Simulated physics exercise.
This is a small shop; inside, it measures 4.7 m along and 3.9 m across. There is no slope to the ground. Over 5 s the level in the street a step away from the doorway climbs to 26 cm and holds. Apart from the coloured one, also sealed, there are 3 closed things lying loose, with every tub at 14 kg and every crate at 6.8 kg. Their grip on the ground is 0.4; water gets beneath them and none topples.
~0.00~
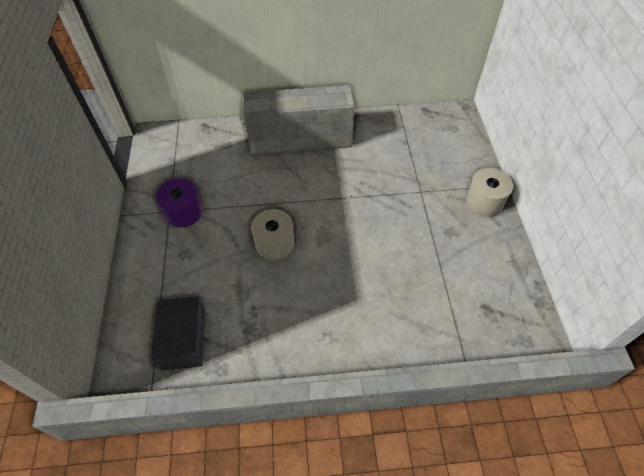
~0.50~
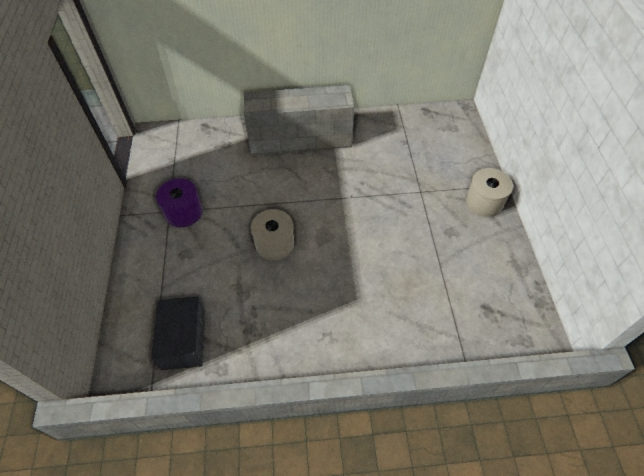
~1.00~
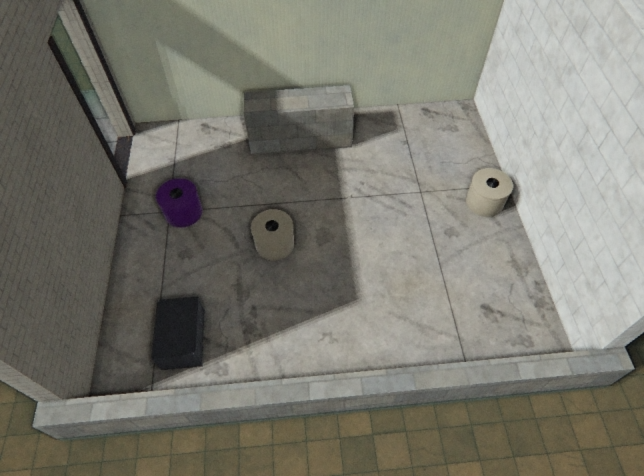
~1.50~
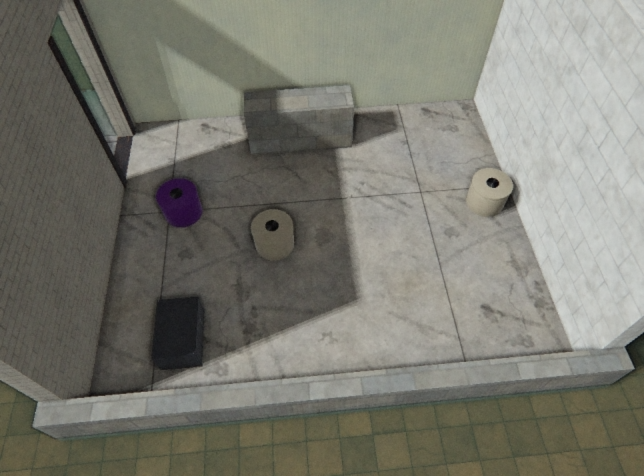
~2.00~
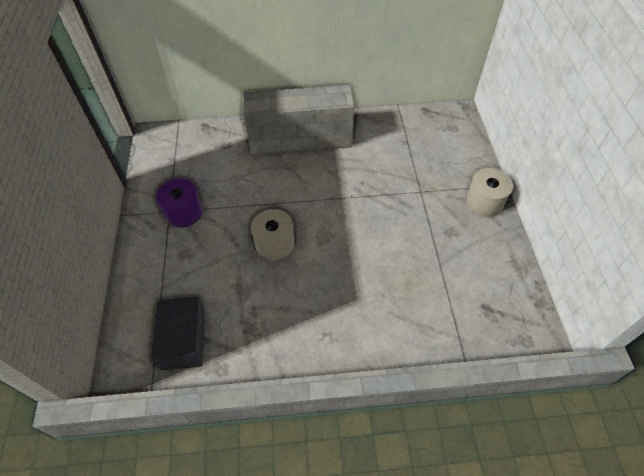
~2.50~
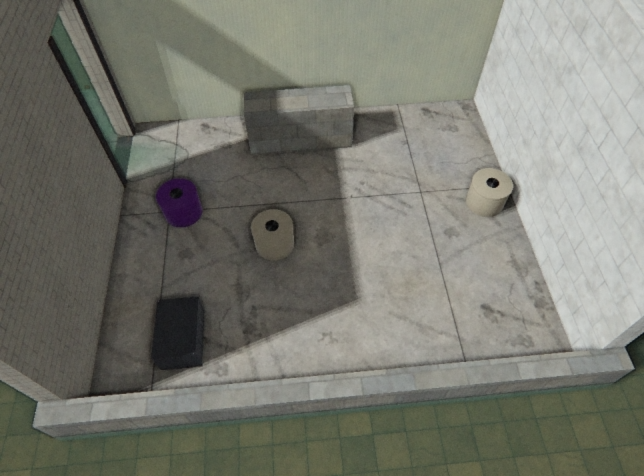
The orange-brown tiled ground outside a small walled shop gradually turned murky green, and greenish water finally showed just inside the doorway at left, while the purple tub and other things stayed still.
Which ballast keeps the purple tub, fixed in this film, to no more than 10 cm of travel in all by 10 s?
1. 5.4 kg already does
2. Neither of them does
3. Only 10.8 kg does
Option 3: Only 10.8 kg does.
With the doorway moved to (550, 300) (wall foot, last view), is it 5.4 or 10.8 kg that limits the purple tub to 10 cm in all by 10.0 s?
Short version: Neither mass is sufficient.
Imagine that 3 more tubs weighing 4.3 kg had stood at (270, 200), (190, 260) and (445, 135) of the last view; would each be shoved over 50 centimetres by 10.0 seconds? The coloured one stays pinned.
Result, in turn - exceeds it; falls shy; exceeds it.
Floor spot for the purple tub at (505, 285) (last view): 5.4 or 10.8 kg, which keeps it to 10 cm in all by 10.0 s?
Well, no option works.
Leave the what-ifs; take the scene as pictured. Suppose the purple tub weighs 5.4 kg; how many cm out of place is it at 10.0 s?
I'd put it at about 40 cm.
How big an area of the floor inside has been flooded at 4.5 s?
4.5 m2.
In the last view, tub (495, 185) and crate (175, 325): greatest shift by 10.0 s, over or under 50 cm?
First above the mark, then below the mark.
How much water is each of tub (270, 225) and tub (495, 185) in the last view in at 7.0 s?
About 3 and 3 cm.
After 3.5 s the purple tub would be 0 cm from its start with 5.4 kg and 0 cm from its start with 10.8 kg; 1 cm of water round it then.
After 4.5 s the purple tub would be 3 cm from its start with 5.4 kg and 0 cm from its start with 10.8 kg; 2 cm of water round it then.
After 7.0 s the purple tub would be 38 cm from its start with 5.4 kg and 0 cm from its start with 10.8 kg; 3 cm of water round it then.
After 10.0 s the purple tub would be 38 cm from its start with 5.4 kg and 0 cm from its start with 10.8 kg; 4 cm of water round it then.
